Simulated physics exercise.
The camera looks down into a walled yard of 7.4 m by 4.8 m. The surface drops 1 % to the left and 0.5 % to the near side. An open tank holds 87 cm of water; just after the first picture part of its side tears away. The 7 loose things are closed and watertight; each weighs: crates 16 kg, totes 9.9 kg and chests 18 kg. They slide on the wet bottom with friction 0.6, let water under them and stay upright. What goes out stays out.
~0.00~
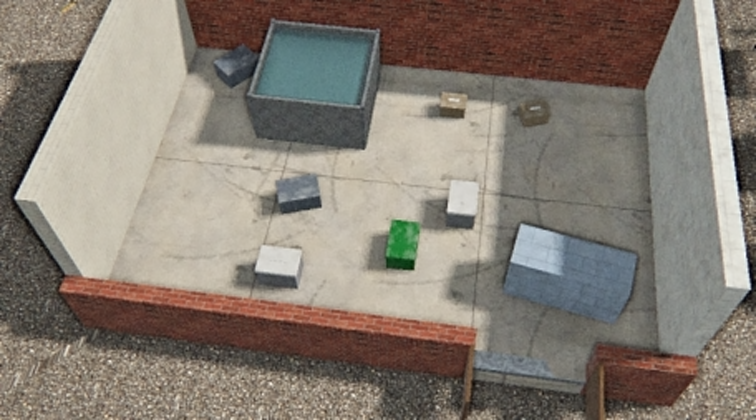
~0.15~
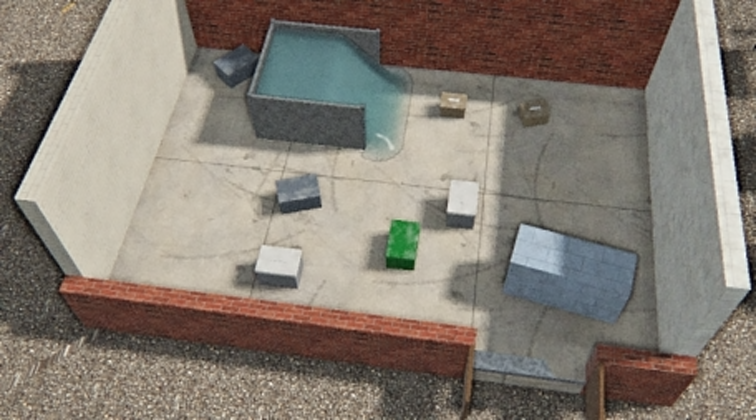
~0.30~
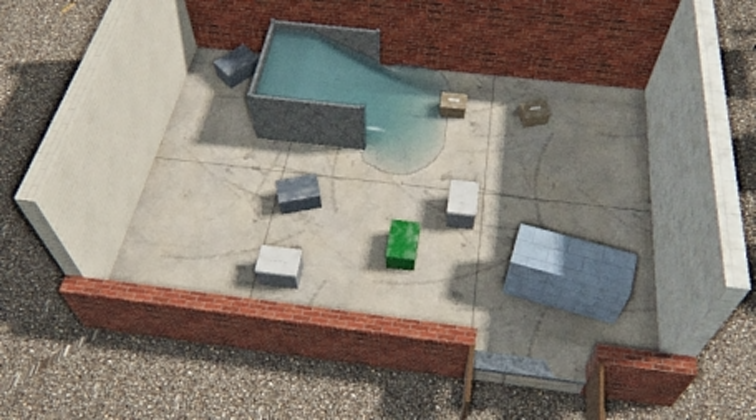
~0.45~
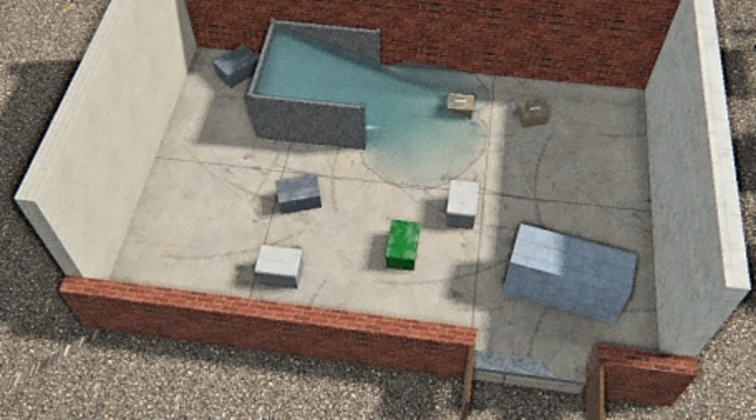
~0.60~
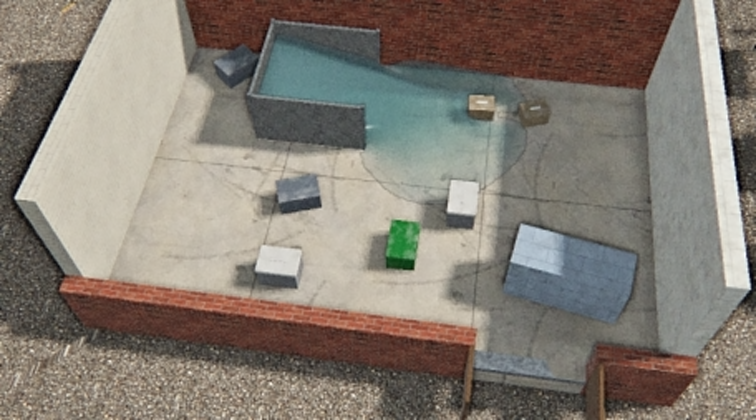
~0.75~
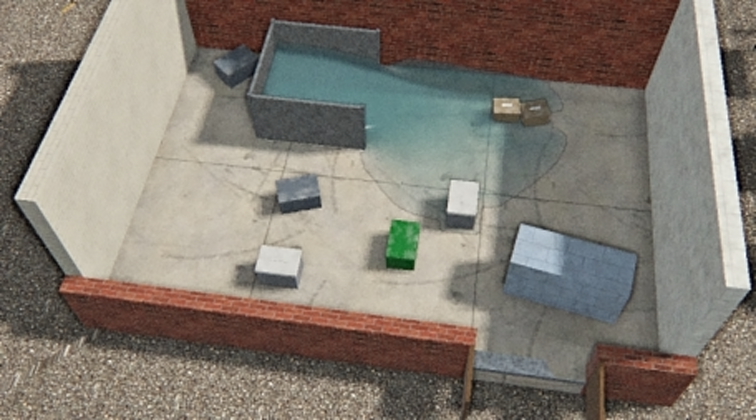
A walled concrete yard with brick and pale walls is seen from high above by a still camera. A grey open tank of teal water stands at the back left, with a large blue-grey sloped block at right, two small tan boxes at the back, and a green crate among grey and white boxes. The tank's right side opens, water spreads rightward and nearer across the floor, and one tan box slides right up to the other.
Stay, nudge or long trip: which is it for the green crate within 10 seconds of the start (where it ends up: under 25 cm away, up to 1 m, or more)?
The green crate travels far.
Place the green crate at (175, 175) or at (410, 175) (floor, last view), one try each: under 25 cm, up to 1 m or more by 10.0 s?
In turn: It gets carried off; it travels far.
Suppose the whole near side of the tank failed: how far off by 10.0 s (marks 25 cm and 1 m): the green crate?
In that case the green crate ends far away.
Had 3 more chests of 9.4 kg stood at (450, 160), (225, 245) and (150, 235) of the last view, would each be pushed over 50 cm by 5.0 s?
In turn: More, under, under.
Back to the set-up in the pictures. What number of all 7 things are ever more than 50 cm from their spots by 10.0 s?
I count 6.
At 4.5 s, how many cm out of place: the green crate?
About 50 cm.
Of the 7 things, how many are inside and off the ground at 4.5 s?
I count 3.
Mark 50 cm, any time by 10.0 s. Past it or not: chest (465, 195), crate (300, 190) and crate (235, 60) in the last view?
In that order: Past it, over, less.
After 2.0 s the green crate is near (403, 239), 0.0 m from its start, aground; 0 of 7 are out; 2 afloat.
After 4.5 s the green crate is near (368, 243), 0.5 m from its start, aground; 0 of 7 are out; 3 afloat.
After 7.0 s the green crate is near (169, 232), 3.2 m from its start, aground; 0 of 7 are out; 1 afloat.
After 10.0 s the green crate is near (187, 140), 3.6 m from its start, afloat; 0 of 7 are out; 5 afloat.
